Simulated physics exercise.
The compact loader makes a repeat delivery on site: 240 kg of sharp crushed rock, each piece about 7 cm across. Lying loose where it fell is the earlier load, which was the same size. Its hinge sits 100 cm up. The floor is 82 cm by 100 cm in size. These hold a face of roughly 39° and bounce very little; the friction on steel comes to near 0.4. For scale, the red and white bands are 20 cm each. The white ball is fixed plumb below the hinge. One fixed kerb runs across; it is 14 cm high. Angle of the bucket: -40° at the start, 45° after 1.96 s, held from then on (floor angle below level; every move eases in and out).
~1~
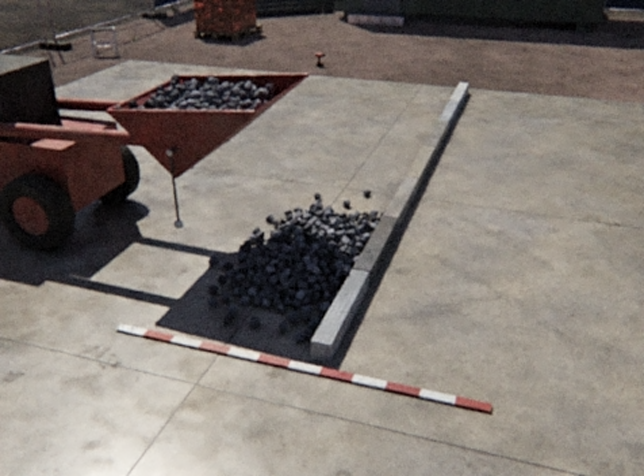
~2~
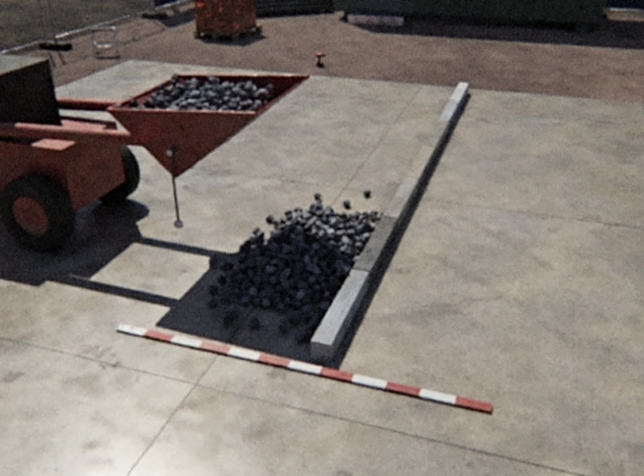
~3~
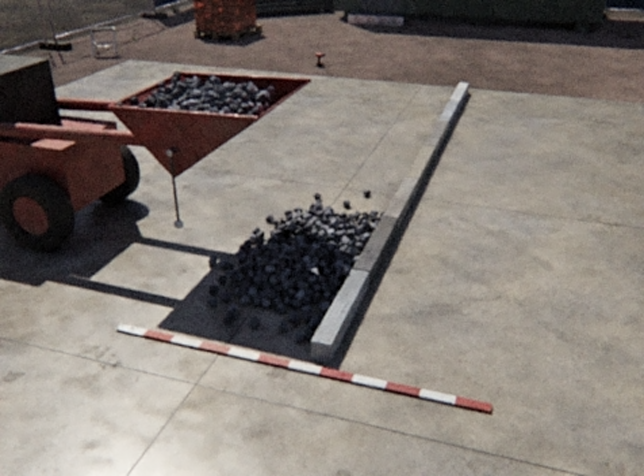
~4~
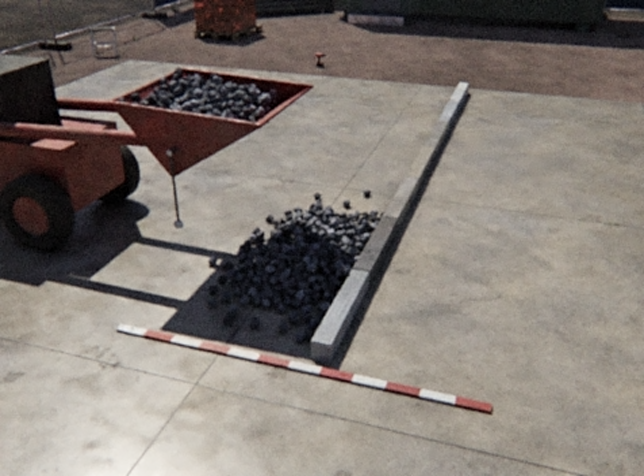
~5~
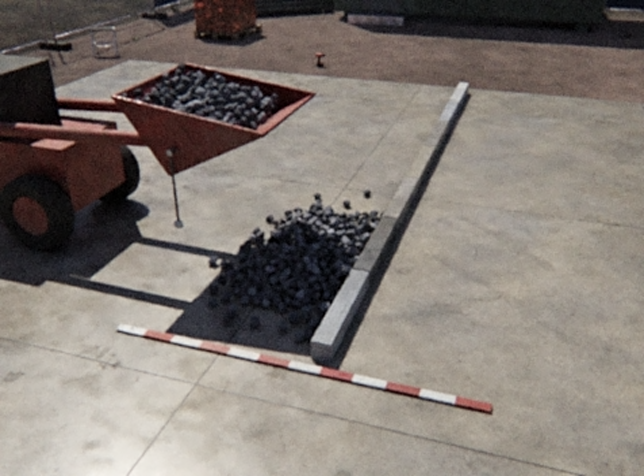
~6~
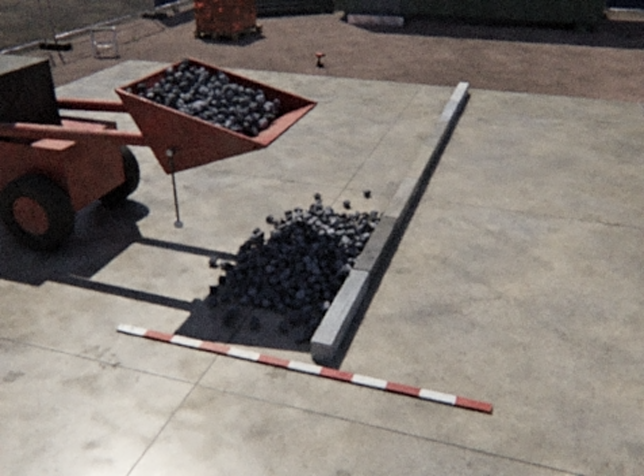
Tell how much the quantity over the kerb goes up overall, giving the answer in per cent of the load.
It goes up by roughly 0 per cent.
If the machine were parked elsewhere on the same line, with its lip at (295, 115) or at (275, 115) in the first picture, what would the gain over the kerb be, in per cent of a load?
First place about 5 %, second about 0 %.
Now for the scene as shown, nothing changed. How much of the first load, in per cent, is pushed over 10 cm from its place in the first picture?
Close to 5 in a hundred of them.
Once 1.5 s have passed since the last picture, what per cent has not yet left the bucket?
Some 20 percent, roughly.
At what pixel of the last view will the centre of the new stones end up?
Their centre rests close to (286, 237).
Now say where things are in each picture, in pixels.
Lip at (255, 113), floor tilted -40°, highest stones at (220, 87). The earlier load is highest near (301, 233), 22 cm above ground level, 100 % on this side of the kerb, in the first frame.
Lip at (256, 114), floor tilted -39°, highest stones at (214, 88), in the second frame.
Lip at (258, 119), floor tilted -36°, highest stones at (204, 84), in the third frame.
The bucket is at -32°, its lip at (261, 126); the top of the load is at (187, 80), in the fourth frame.
Lip at (264, 135), floor tilted -27°, highest stones at (176, 78), in the fifth frame.
The bucket is at -21°, its lip at (266, 146); the top of the load is at (181, 73), in the sixth frame.
Then, 0.9 s after the last picture the floor is at 32°; in per cent of one load, 99 in the bucket, 101 on this side of the kerb; the foremost stones are at (366, 246).
Then, 1.5 s after the last picture the floor is at 45°; in per cent of one load, 21 in the bucket, 179 on this side of the kerb; the foremost stones are at (366, 246).
Then, 1.8 s after the last picture the floor is at 45°; in per cent of one load, 2 in the bucket, 198 on this side of the kerb; the foremost stones are at (366, 246).
Then, 4.3 s after the last picture the floor is at 45°; in per cent of one load, 0 in the bucket, 200 on this side of the kerb; the foremost stones are at (368, 245). Net gain over the kerb, 0.
